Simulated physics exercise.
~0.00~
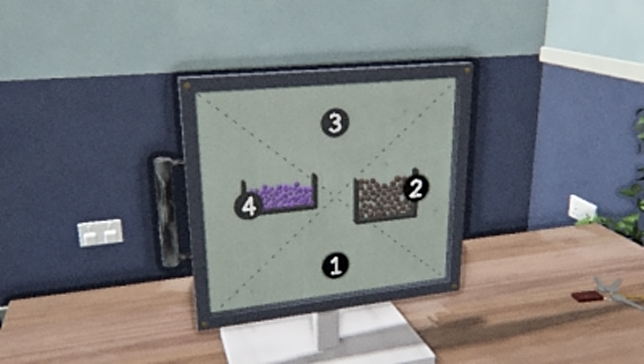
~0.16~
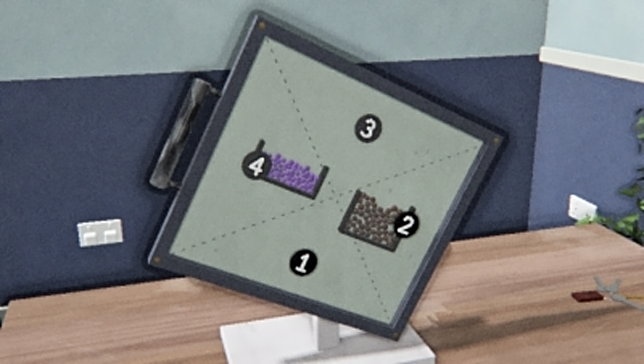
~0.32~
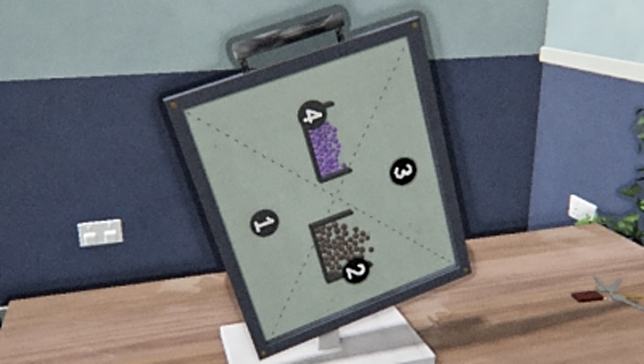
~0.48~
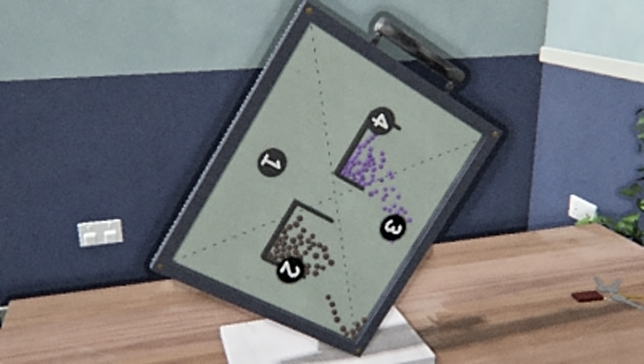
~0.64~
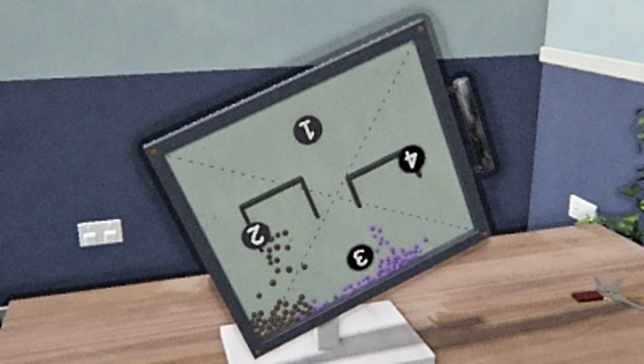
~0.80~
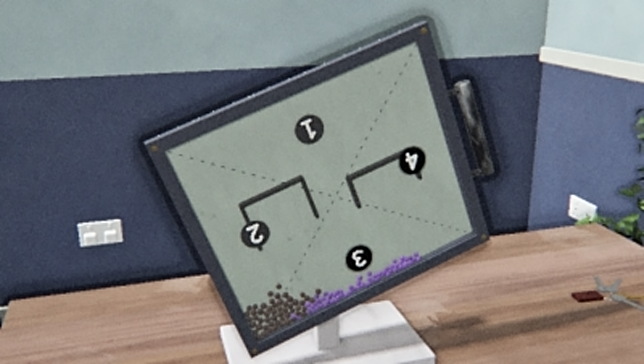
A square, dark-framed panel with a pale green face and four numbered black discs stands on a white base on a wooden desk, seen from the front by a still camera. Small purple beads fill a tray at left and dark brown ones a tray at right, before a blue wall with a socket. The panel turns clockwise, carrying its side handle over the top. The beads spill from both tipping trays as it swings nearly upside down. It stops tilted, the brown beads heaped in the lower left corner and the purple ones spread thinly along the bottom edge.
